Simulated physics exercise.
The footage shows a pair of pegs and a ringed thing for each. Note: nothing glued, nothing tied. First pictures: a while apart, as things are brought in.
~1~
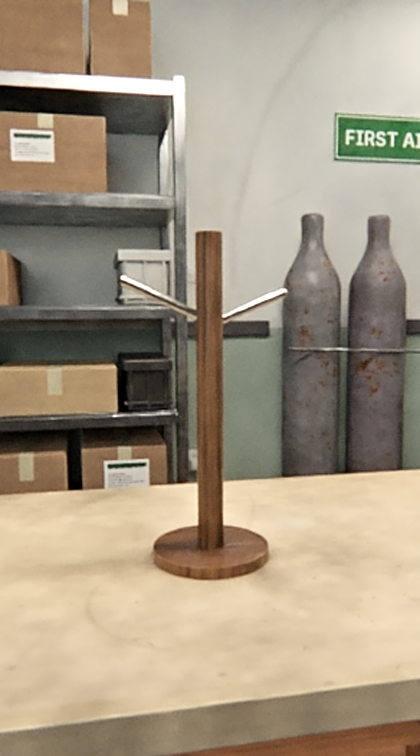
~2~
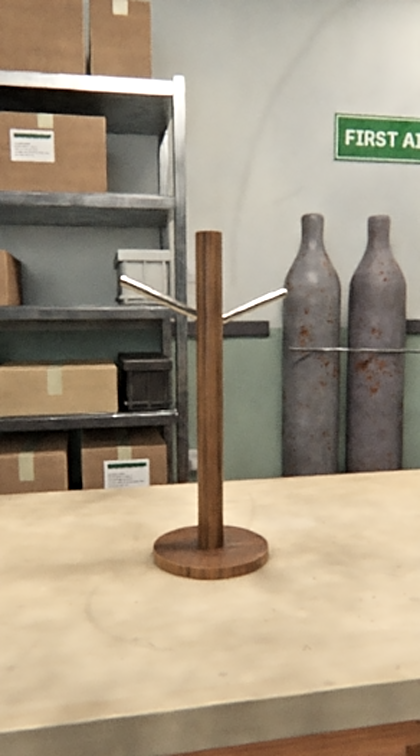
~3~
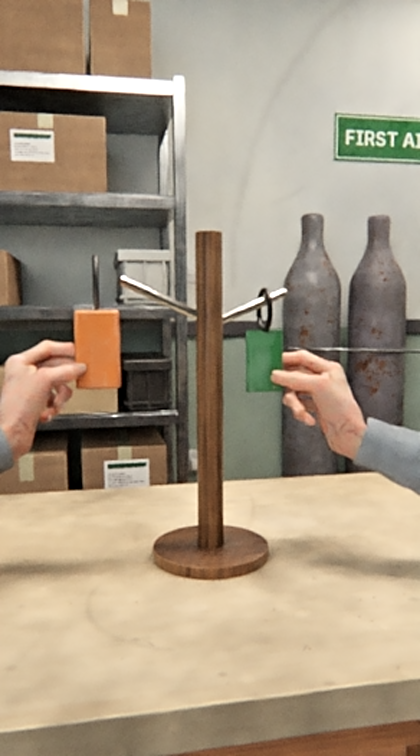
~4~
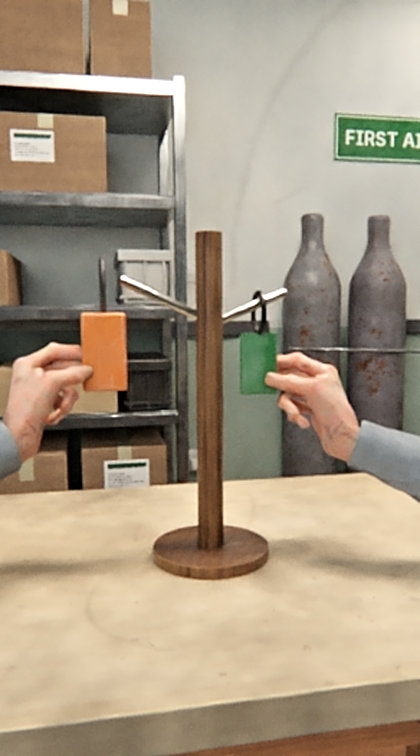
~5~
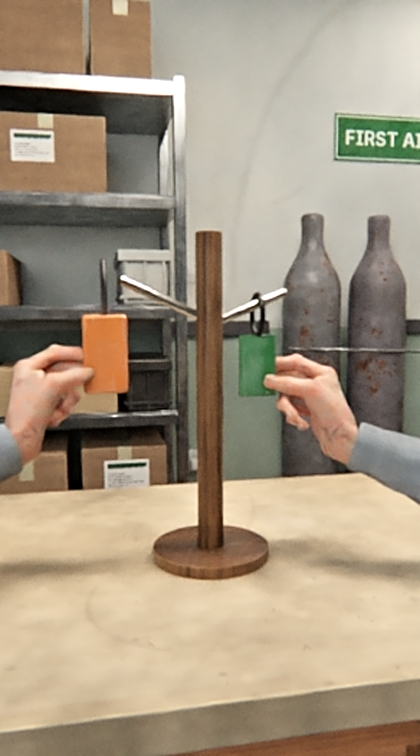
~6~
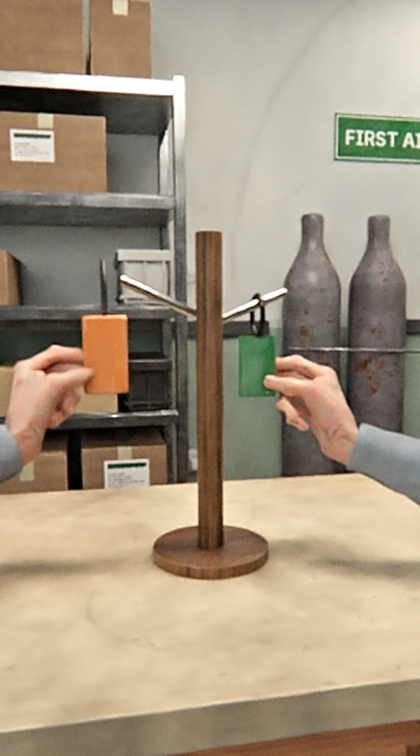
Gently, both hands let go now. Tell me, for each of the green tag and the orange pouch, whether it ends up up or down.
Outcome: The green tag up, the orange pouch down.
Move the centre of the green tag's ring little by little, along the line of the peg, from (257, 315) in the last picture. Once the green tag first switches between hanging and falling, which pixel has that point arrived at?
(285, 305).
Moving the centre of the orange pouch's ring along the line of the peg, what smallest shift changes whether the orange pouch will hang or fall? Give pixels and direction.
Shift: Approx. 20 px, direction right.
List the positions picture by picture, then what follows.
Peg stand (206, 398), in the first picture.
Peg stand (206, 398), in the second picture.
Still on the way; green tag (264, 339); peg stand (206, 398), in the third picture.
Still on the way; orange pouch (104, 323); peg stand (206, 398), in the fourth picture.
Still on the way; green tag (257, 344); peg stand (206, 398), in the fifth picture.
In place, still held; green tag (257, 345); orange pouch (104, 326); peg stand (206, 398), in the sixth picture.
Then, 0.16 s past the last view, green tag leaning 10° off how it started near (251, 351); orange pouch in the air near (106, 380).
Finally, the green tag remains hooked, near (241, 355); the orange pouch drops to the table, near (109, 501).
